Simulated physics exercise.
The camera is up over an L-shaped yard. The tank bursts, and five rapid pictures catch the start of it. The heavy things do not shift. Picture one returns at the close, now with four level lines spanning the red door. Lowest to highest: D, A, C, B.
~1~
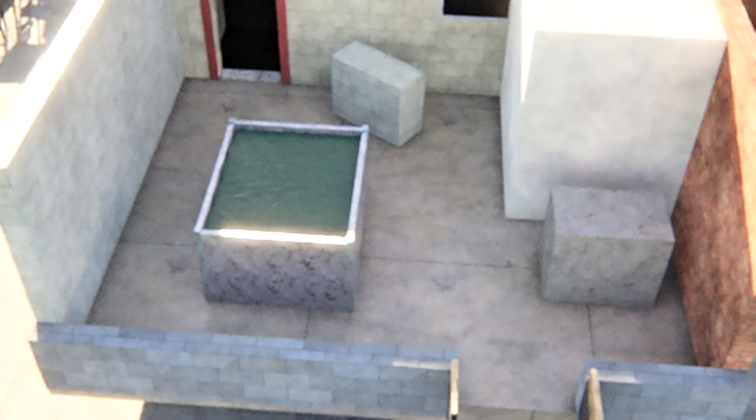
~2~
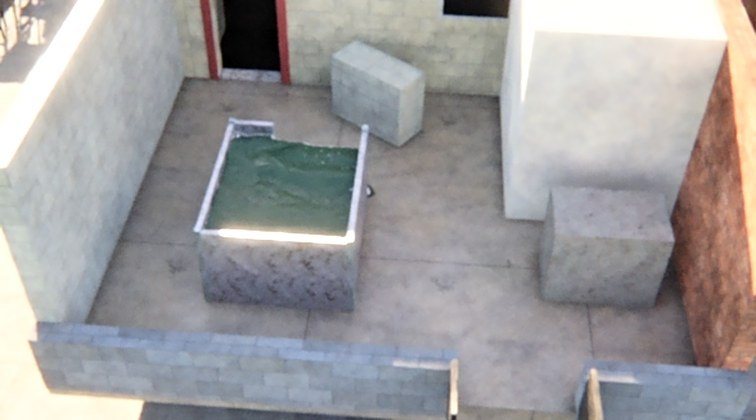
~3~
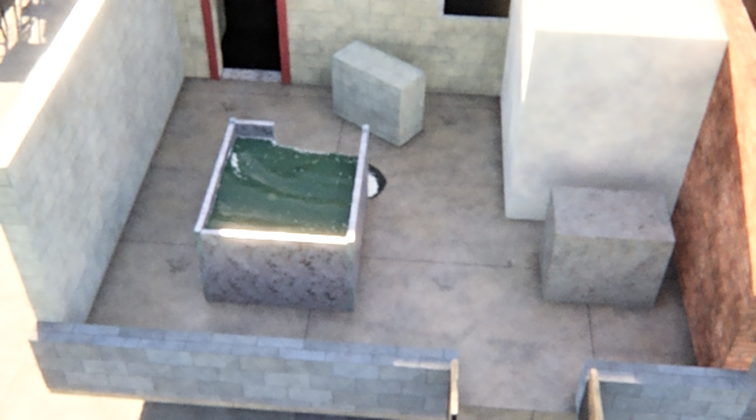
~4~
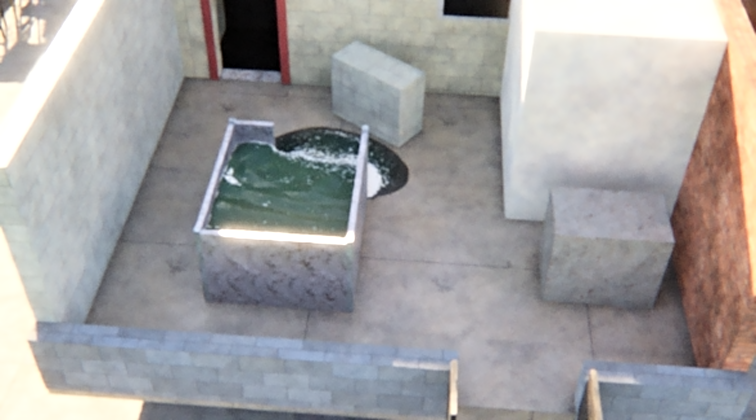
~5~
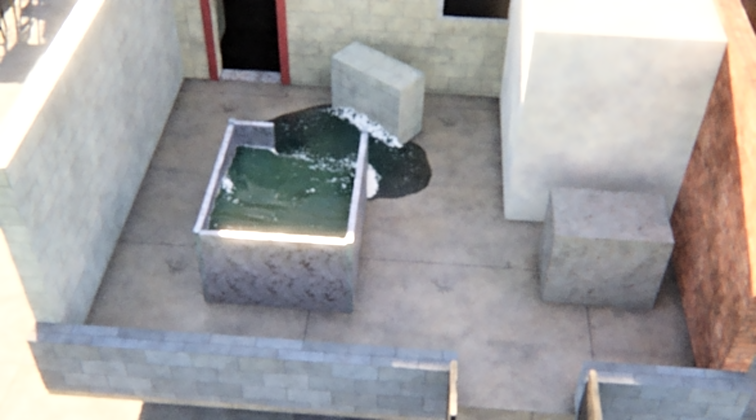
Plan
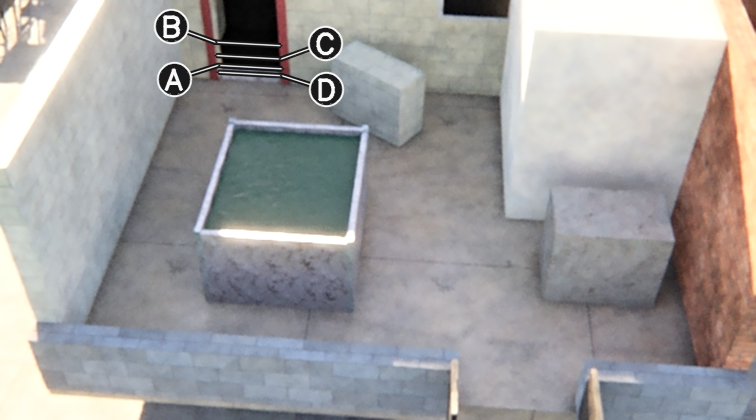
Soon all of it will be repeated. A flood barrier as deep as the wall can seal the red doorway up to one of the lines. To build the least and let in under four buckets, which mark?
Line C just does it.
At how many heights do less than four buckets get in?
Two of them.
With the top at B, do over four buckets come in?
No, not at all.
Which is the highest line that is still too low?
A.
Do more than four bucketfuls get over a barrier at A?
Yes.
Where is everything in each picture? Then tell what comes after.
The first frame shows water in the tank at rest, its middle at (287, 183); foot of the red doorway at (251, 81); open gate at (522, 351).
In the second frame, water covers 1 % of the ground, its front hidden from here.
In the third frame, water covers 4 % of the ground, its front hidden from here.
The fourth frame shows front seen at (398, 166), 8 % of the ground wet.
The fifth frame shows front seen at (319, 108), 13 % of the ground wet.
On the marked copy, A at (249, 67); B at (247, 43); C at (248, 57); D at (250, 74); from the bottom up D, A, C, B.
Choosing A, about 9 bucketfuls get in.
Choosing B, nothing gets over.
Choosing C, a splash gets over, under a bucket.
Choosing D, dozens of bucketfuls pour in.
